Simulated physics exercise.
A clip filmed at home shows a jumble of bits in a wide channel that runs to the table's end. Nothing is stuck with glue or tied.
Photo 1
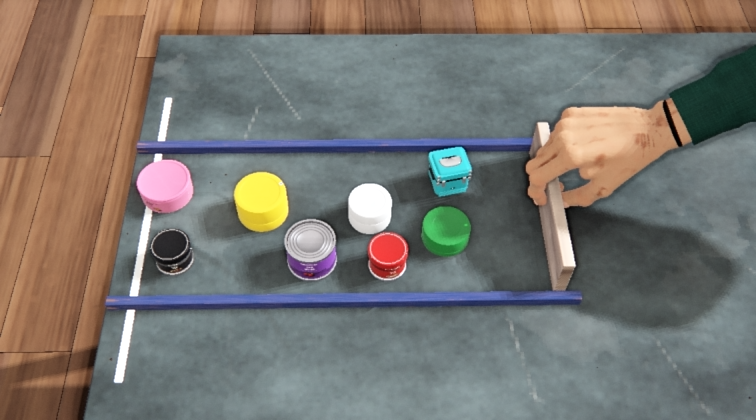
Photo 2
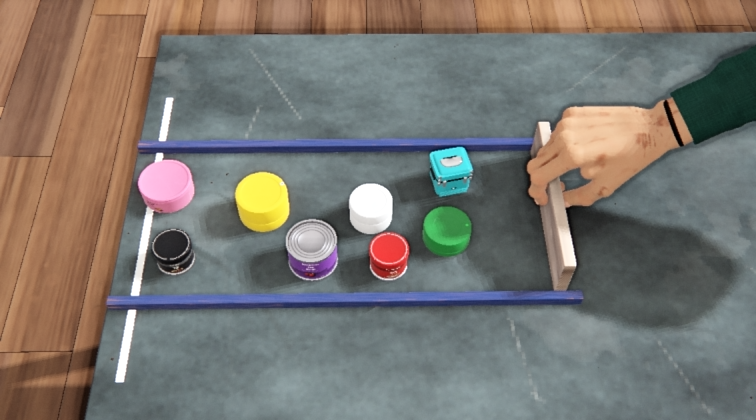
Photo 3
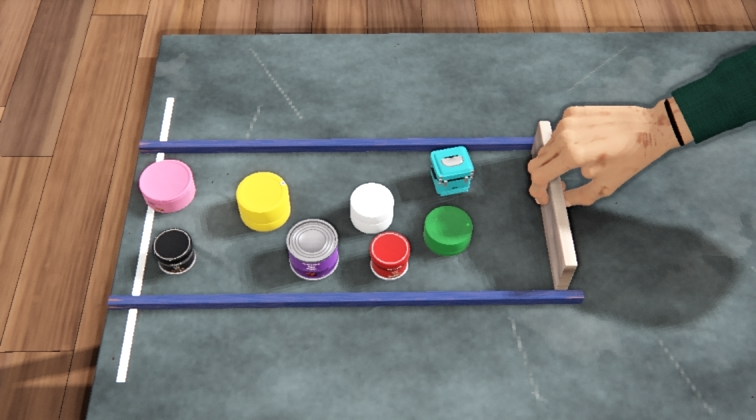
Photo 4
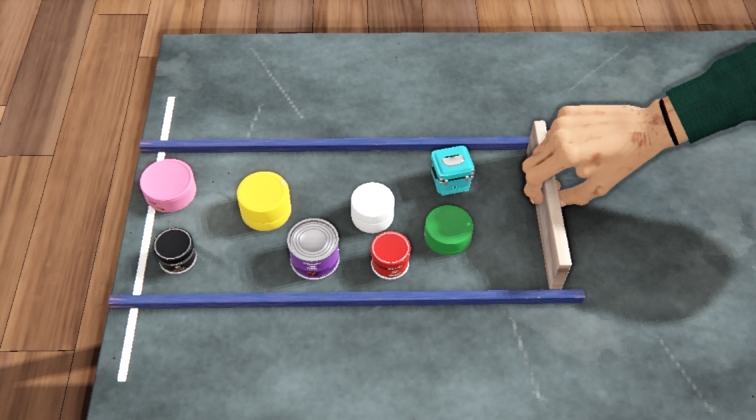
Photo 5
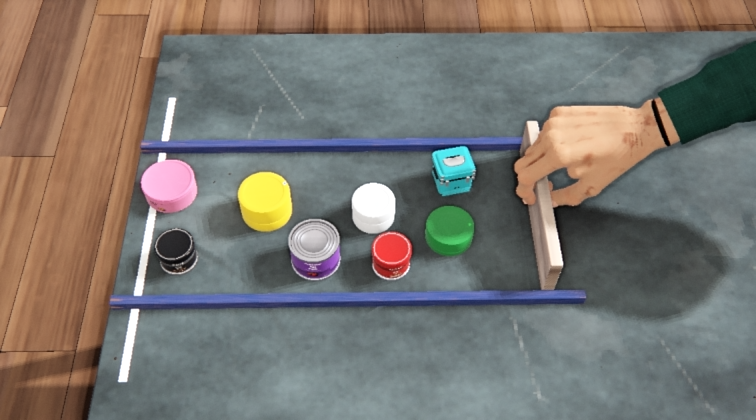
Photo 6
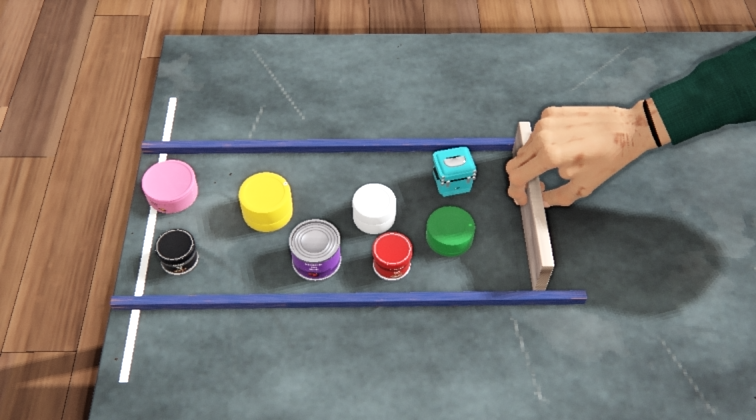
A wooden board, held upright by a hand, stayed nearly still at first, then slid slightly left between two blue rails toward a group of colourful little pots and tubs, without touching any.
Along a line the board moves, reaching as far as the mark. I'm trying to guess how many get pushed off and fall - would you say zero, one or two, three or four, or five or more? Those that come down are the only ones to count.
I would say three or four.
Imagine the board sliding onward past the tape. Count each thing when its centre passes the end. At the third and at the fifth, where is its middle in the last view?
(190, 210), later (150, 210).
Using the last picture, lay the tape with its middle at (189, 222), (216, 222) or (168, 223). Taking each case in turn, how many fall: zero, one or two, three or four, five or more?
In order of the three spots, it's just one or two, then one or two, then three to four.
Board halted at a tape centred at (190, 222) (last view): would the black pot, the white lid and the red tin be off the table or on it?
Black pot drops, white lid remains, red tin remains.
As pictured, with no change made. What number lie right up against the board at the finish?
4 end up touching it.
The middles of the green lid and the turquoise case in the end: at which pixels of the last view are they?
You'll find the green lid at roughly (123, 236) and the turquoise case at roughly (139, 164).
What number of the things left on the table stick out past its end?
4, I think.
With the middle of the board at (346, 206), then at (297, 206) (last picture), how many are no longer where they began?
At the first spot 6, then 6.
A little later, none off yet; pink tub at rest near (170, 187); black pot at rest near (177, 252); yellow lid at rest near (266, 202).
Next, none off yet; pink tub at rest near (168, 186); black pot shifted a little near (160, 251); yellow lid shifted about its own width near (204, 207).
When it is over, the number that fall off is three or four; down, purple pot, yellow lid, black pot and pink tub.
